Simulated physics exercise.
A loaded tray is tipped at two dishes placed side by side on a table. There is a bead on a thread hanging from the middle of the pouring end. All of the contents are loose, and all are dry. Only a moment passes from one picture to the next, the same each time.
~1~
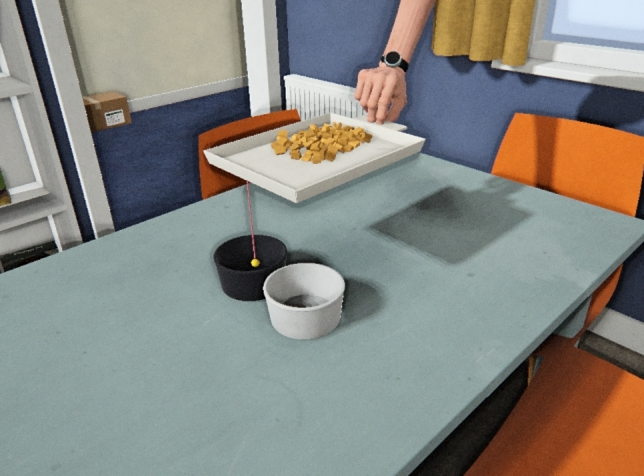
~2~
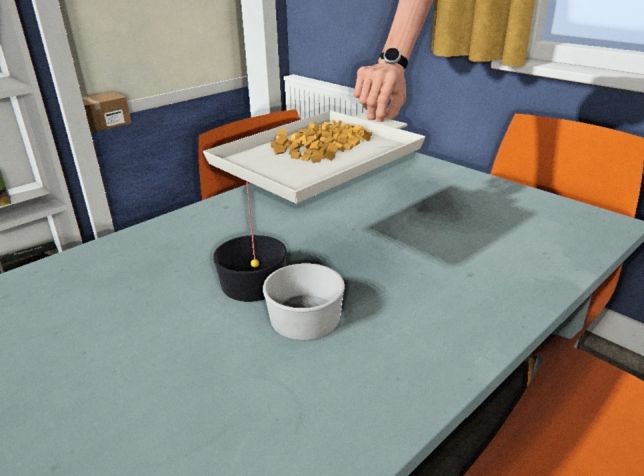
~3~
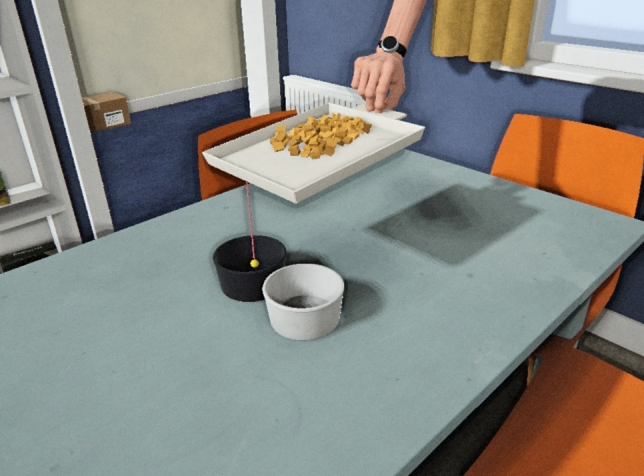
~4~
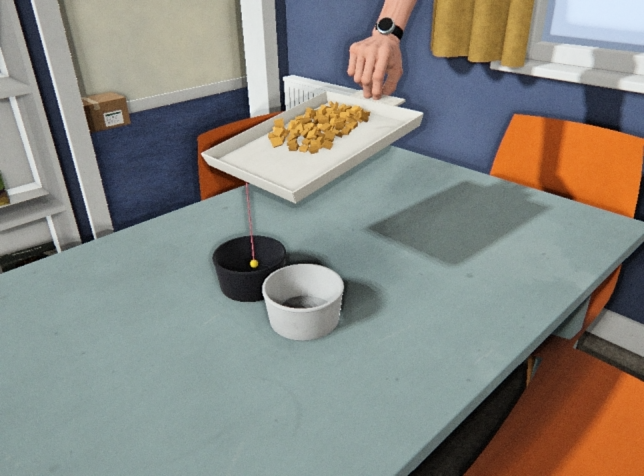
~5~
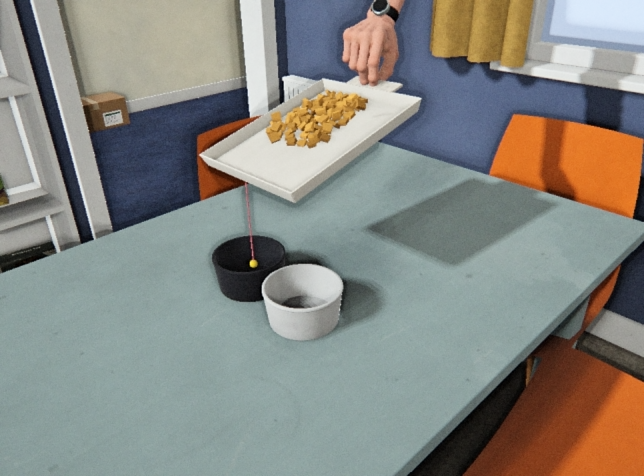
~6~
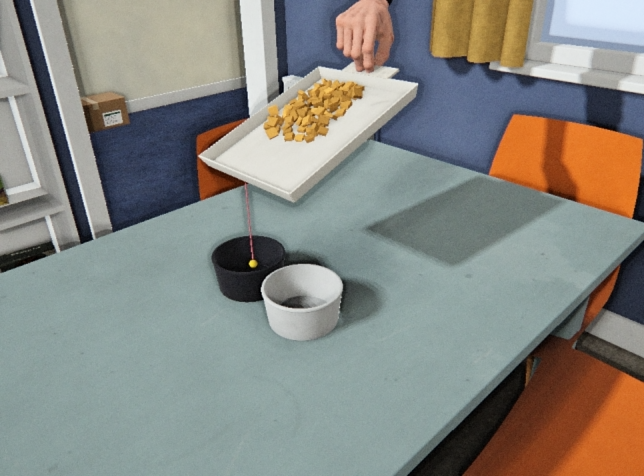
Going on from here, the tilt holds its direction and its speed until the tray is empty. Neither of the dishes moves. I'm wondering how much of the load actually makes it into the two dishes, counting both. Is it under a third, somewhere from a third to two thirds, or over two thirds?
Below a third.
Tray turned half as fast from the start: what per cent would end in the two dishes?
Estimated share: Some 0%.
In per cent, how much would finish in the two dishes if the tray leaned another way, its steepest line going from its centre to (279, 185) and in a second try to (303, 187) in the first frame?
In turn some 40 and 60 per cent.
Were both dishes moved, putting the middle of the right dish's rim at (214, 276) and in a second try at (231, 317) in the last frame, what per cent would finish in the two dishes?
Roughly 60% first, roughly 70% second.
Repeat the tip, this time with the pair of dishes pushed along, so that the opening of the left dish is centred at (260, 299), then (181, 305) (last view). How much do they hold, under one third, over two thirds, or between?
One: Under a third. Two: Below one third.
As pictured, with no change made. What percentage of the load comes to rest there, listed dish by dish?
Left dish 10 per cent; right dish 0 per cent.
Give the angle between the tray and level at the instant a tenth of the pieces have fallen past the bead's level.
75° or so.
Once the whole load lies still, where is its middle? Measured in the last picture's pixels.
Resting centre, last picture - approx. (197, 313).
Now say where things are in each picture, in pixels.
In the first picture, corners of the pouring end at (208, 151) and (296, 189), level; middle of the load at (327, 138), cereal squares; left dish at (223, 279); right dish at (275, 315); bead on its thread at (255, 263).
In the second picture, corners of the pouring end at (208, 151) and (296, 189), level; middle of the load at (327, 137).
In the third picture, corners of the pouring end at (207, 152) and (295, 189), tipped barely, level across its low end; middle of the load at (326, 131).
In the fourth picture, corners of the pouring end at (206, 153) and (293, 190), tipped a little, level across its low end; middle of the load at (316, 131).
In the fifth picture, corners of the pouring end at (204, 154) and (291, 190), tipped clearly, level across its low end; middle of the load at (313, 122).
In the sixth picture, corners of the pouring end at (203, 155) and (290, 190), tipped clearly, level across its low end; middle of the load at (318, 105); left dish at (221, 280); right dish at (273, 316).
Soon, tray tipped steeply; most on the tray; about a quarter in the air.
A while on, tray tipped past a quarter turn; about a quarter on the tray; a small part in the left dish; about two thirds outside both; a small part in the air.
Towards the end, tray tipped past a quarter turn; a small part in the left dish; nearly all outside both.
Finally, tray tipped past a quarter turn; none in the right dish; a small part in the left dish; nearly all outside both.
